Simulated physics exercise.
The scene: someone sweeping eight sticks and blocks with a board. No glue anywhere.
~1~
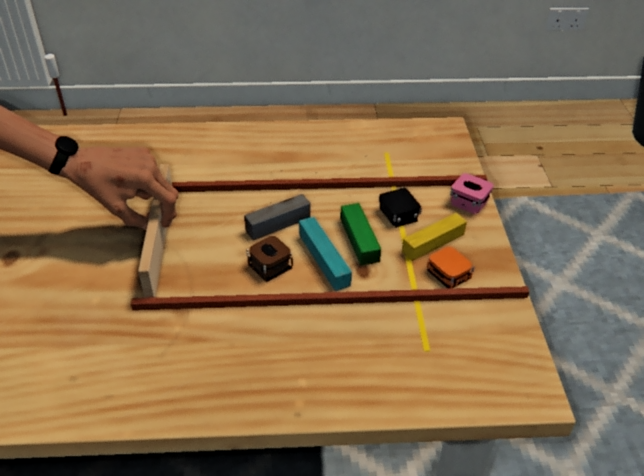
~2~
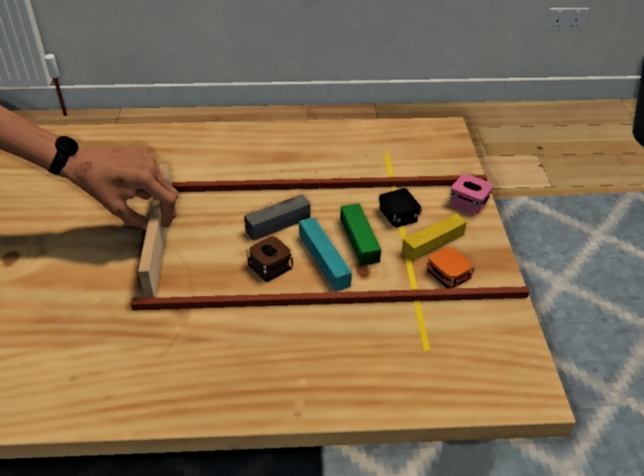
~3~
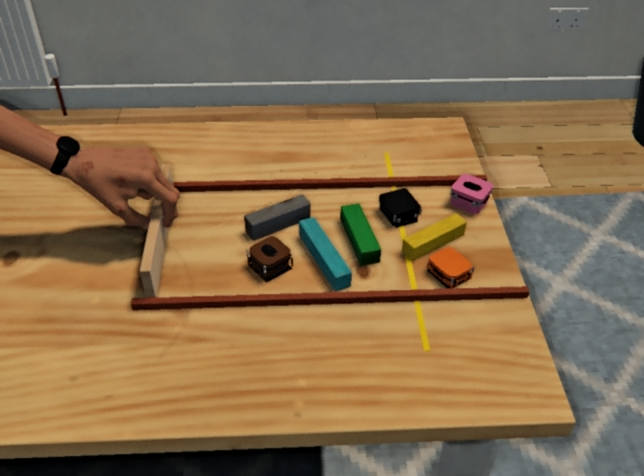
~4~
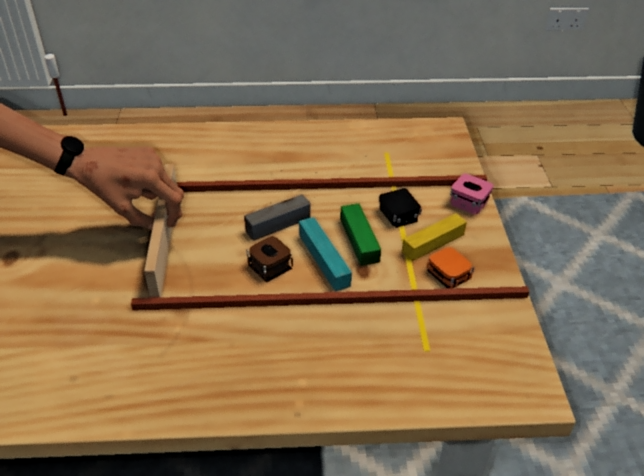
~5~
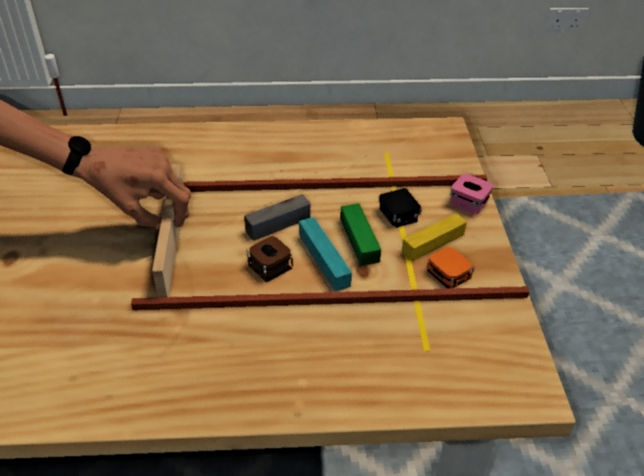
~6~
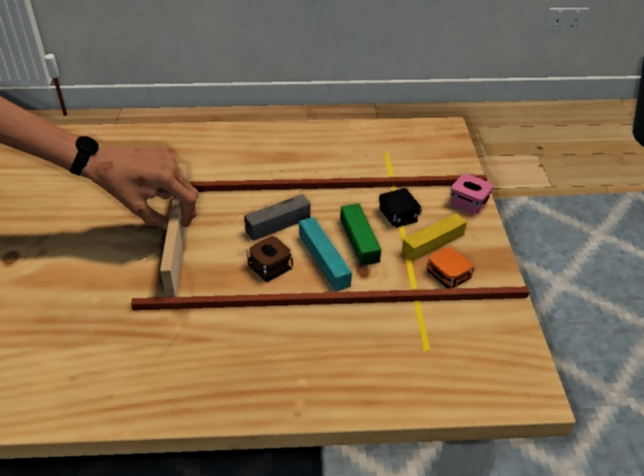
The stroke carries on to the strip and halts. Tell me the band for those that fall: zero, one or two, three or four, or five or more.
As it turns out, the number that fall off is zero.
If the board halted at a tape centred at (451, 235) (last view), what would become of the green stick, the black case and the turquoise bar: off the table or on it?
The green stick survives, the black case remains up, the turquoise bar is kept.
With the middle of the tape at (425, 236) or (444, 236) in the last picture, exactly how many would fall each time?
In that order 1 and 3.
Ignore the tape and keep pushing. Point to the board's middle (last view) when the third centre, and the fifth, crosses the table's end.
About (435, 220), then (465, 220).
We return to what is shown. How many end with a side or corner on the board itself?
2 of them.
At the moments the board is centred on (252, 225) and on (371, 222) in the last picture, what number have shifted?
2 and 7.
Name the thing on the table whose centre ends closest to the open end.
Foremost is the yellow bar.
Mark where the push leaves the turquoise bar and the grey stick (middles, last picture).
The turquoise bar at (448, 249), the grey stick at (407, 202).
A little later, none off yet; pink case at rest near (471, 194); orange case at rest near (450, 269); yellow bar at rest near (435, 237).
When it is over, the number that fall off is zero.
